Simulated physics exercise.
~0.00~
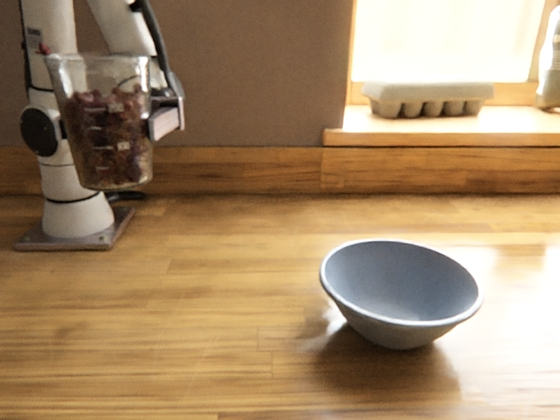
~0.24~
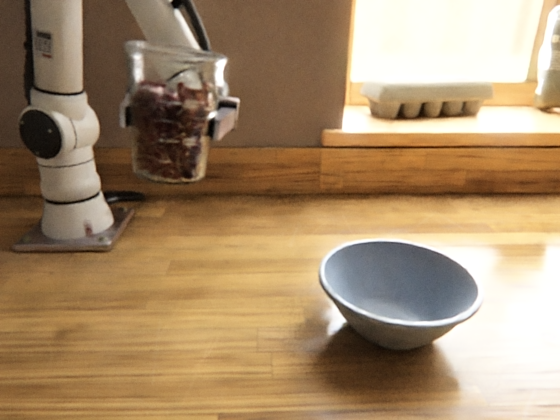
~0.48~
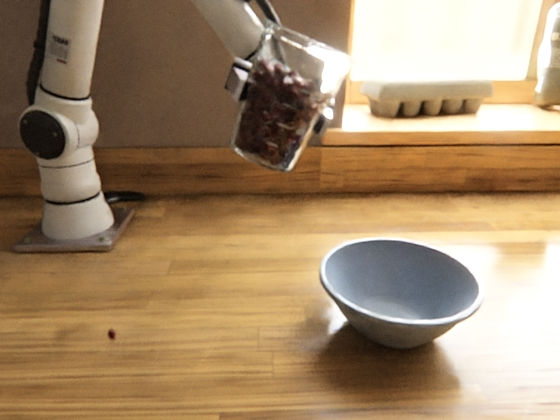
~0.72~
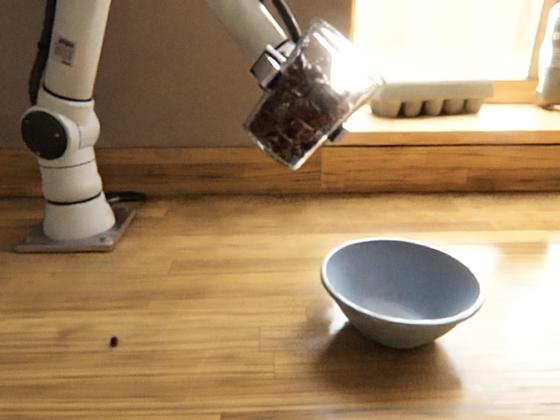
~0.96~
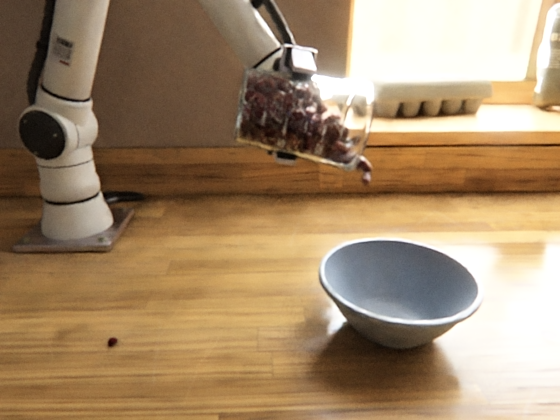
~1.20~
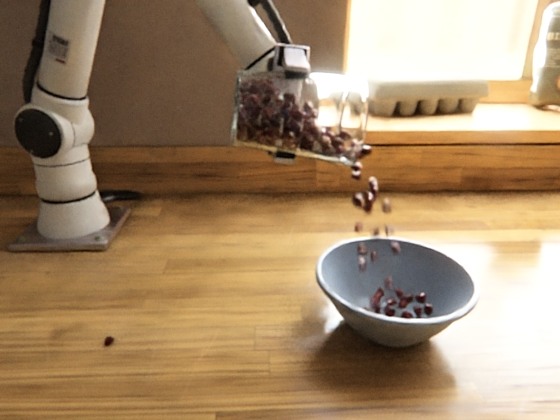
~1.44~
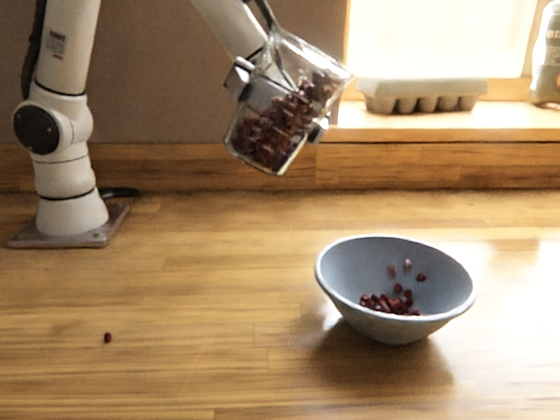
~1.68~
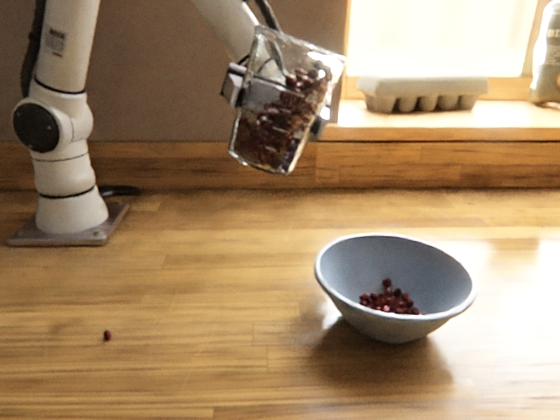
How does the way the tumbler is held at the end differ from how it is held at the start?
At the start the gripper holds the tumbler upright, while at the end it holds the tumbler leaning over to the right.
